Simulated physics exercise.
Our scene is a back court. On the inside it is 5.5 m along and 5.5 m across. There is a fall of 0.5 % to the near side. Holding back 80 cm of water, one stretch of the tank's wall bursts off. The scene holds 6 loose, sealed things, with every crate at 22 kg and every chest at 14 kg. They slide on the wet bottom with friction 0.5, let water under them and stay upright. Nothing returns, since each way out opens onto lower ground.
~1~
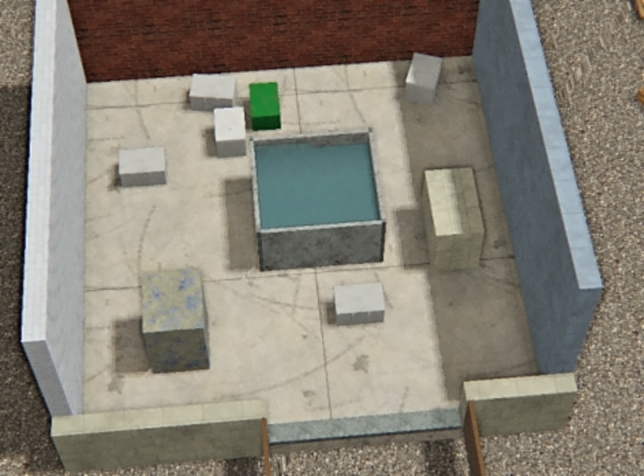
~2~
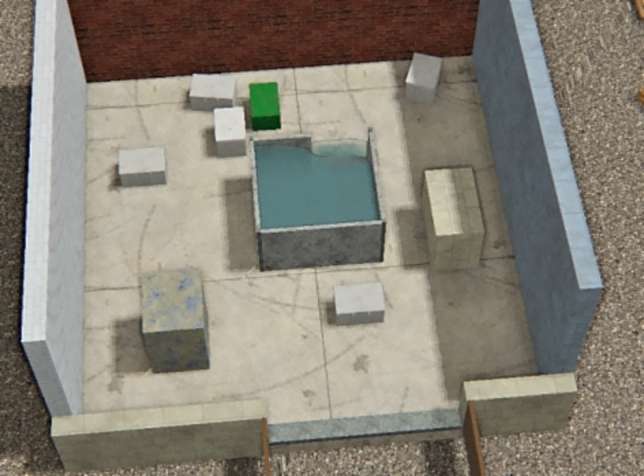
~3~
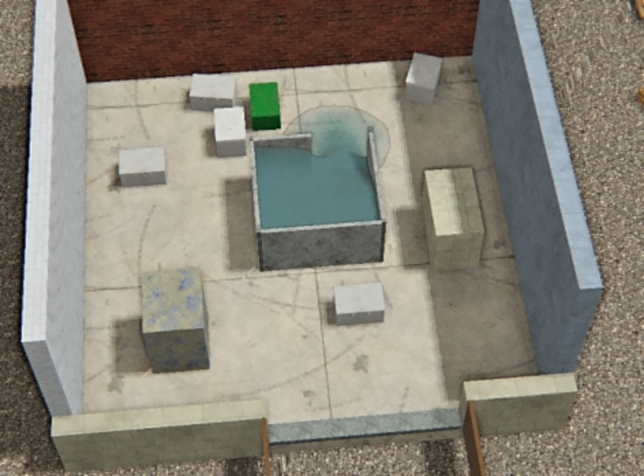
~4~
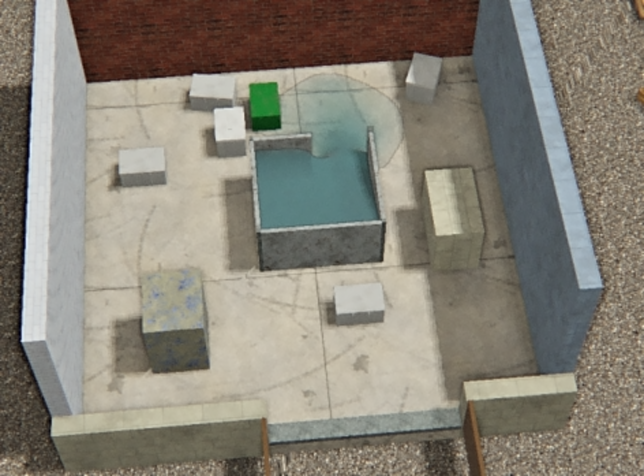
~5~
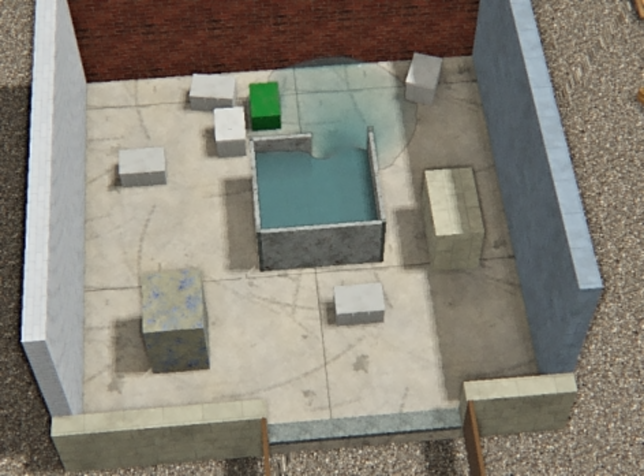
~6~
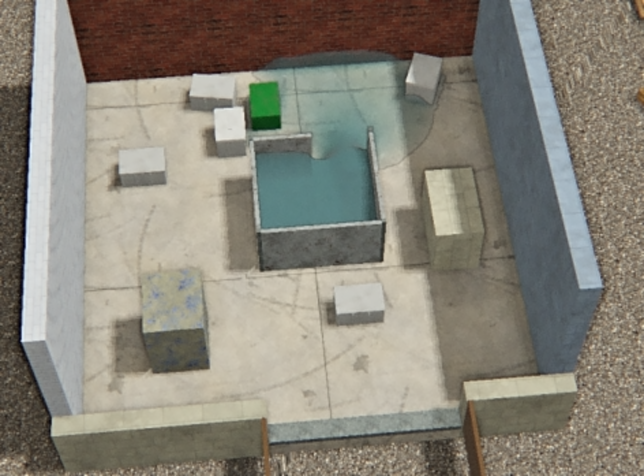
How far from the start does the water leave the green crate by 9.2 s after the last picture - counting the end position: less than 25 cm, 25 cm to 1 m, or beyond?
Outcome: A short move.
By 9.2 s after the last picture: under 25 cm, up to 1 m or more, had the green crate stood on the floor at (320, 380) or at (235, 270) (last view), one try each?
First it remains in place, then it remains in place.
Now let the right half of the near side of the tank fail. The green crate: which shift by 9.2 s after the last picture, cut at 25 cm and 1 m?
I'd say the green crate scarcely moves.
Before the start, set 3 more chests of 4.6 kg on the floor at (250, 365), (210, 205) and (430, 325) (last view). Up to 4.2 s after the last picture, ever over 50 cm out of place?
Within it, within it, within it.
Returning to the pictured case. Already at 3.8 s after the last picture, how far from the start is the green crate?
Close to 60 cm.
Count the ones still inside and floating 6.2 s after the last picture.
Tally: 0 of them.
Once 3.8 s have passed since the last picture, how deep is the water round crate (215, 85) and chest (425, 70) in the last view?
Some 6 cm at the first, some 8 cm at the second.
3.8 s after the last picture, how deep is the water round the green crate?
Somewhere close to 5 cm.
Then, 1.2 s after the last picture the green crate is near (250, 104), 0.2 m from its start, aground; 0 of 6 are out; 1 afloat.
Then, 3.8 s after the last picture the green crate is near (254, 130), 0.6 m from its start, aground; 0 of 6 are out; 1 afloat.
Then, 6.2 s after the last picture the green crate is near (254, 130), 0.6 m from its start, aground; 0 of 6 are out; 0 afloat.
Then, 9.2 s after the last picture the green crate is near (254, 130), 0.6 m from its start, aground; 0 of 6 are out; 0 afloat.
